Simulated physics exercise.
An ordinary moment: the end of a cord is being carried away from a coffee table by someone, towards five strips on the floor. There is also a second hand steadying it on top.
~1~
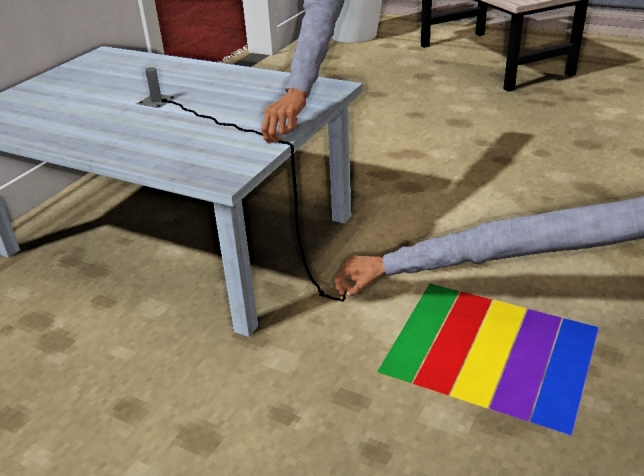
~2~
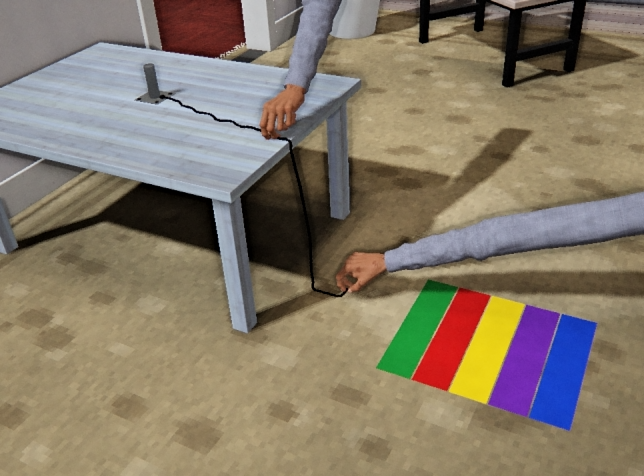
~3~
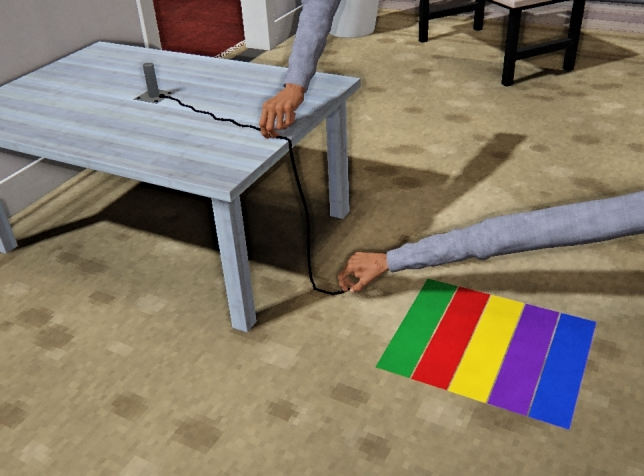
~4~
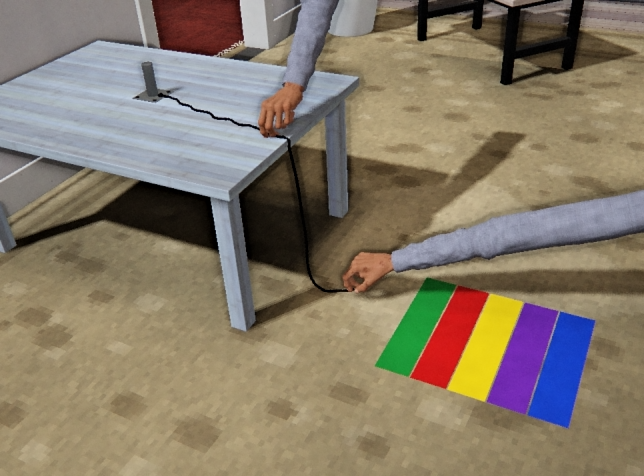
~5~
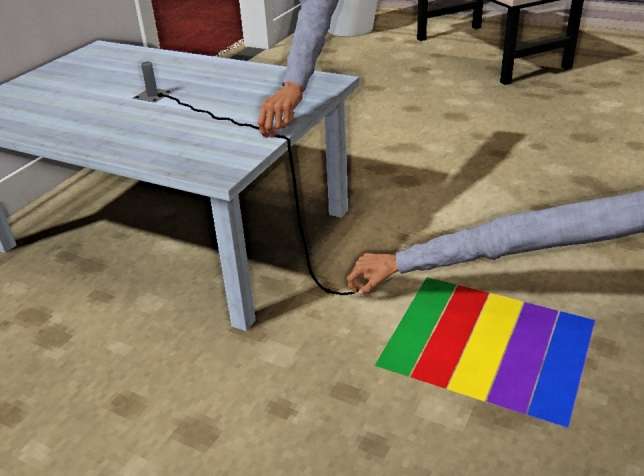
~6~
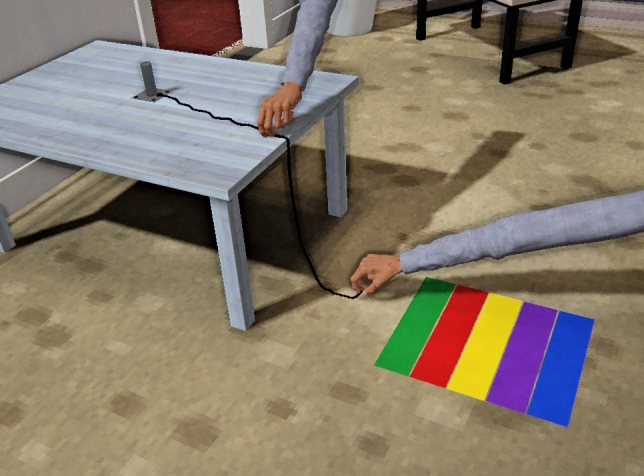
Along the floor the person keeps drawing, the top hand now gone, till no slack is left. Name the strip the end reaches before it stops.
Red.
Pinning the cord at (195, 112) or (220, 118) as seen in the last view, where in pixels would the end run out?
In that order: (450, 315) and (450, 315).
Soon after, end near (389, 298); short of the strips.
After that, end near (430, 310); over green.
At the stop, end near (457, 317); over red. It gets as far as the red strip.
